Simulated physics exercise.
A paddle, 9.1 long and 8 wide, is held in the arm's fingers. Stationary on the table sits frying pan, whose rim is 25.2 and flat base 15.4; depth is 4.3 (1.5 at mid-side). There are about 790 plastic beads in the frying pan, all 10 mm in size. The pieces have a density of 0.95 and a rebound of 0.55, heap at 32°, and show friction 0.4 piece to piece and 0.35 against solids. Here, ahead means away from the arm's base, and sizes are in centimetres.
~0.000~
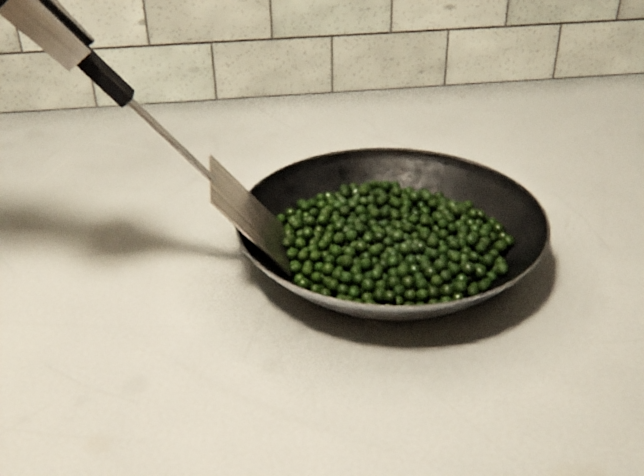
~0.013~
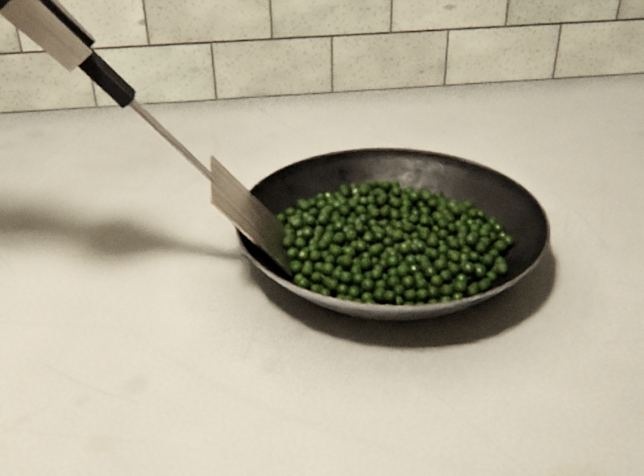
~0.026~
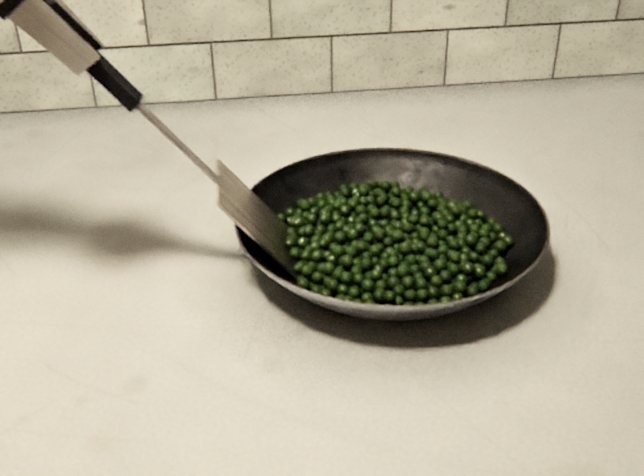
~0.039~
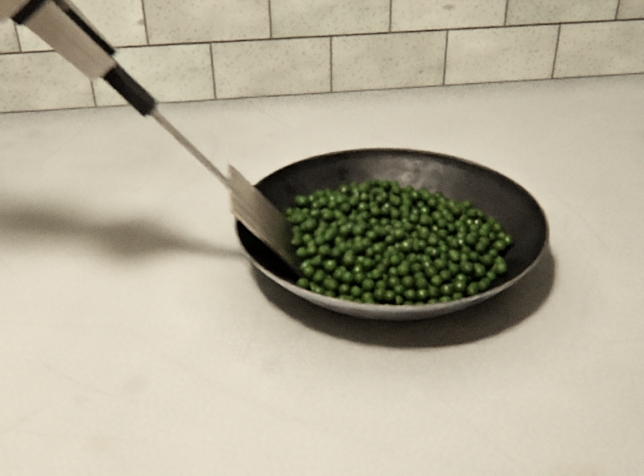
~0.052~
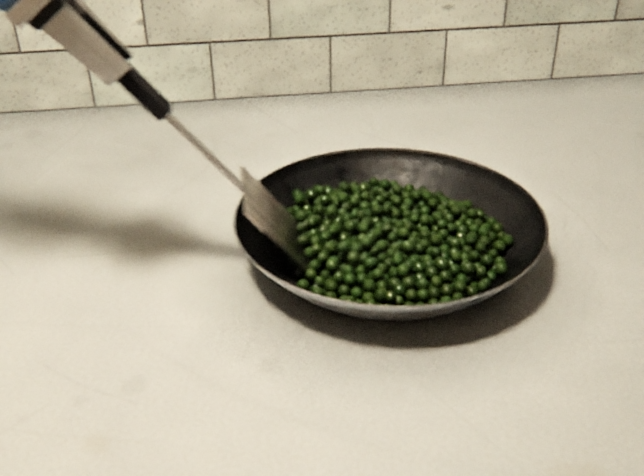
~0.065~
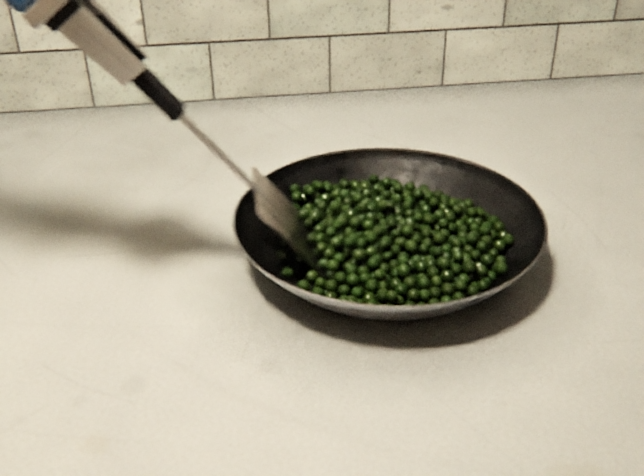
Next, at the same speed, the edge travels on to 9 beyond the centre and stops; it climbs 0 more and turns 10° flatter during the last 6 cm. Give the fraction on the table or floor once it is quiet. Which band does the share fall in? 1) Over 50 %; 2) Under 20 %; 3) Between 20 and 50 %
The answer is 3.
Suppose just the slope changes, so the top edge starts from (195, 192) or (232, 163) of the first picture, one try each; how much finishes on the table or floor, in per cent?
Around 20 per cent, then around 35 per cent.
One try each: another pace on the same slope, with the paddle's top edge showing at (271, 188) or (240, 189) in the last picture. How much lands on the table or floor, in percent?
About 40 and 15 percent.
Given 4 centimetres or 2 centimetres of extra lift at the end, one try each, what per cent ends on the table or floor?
30 and 35 %.
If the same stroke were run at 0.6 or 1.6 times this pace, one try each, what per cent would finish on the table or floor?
About 15 and 40 per cent.
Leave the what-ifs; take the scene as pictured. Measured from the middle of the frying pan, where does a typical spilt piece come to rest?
I'd say some 22 centimetres, give or take.
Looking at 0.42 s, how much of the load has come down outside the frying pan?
About 25 per cent.
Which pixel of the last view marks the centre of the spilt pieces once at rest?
Close to (608, 241) in pixels.
After 0.13 s, sloping 52°, highest piece 7 above the table; 791 in the frying pan, 1 on the blade or in flight.
After 0.19 s, sloping 49°, highest piece 9 above the table; 790 in the frying pan, 2 on the blade or in flight.
After 0.42 s, sloping 42°, highest piece 6 above the table; 578 in the frying pan, 205 on the table or floor, 9 on the blade or in flight.
After 1.47 s, sloping 42°, highest piece 5 above the table; 577 in the frying pan, 215 on the table or floor.
In the end, 577 in the frying pan, 215 on the table or floor. That is 27 % on the table or floor.
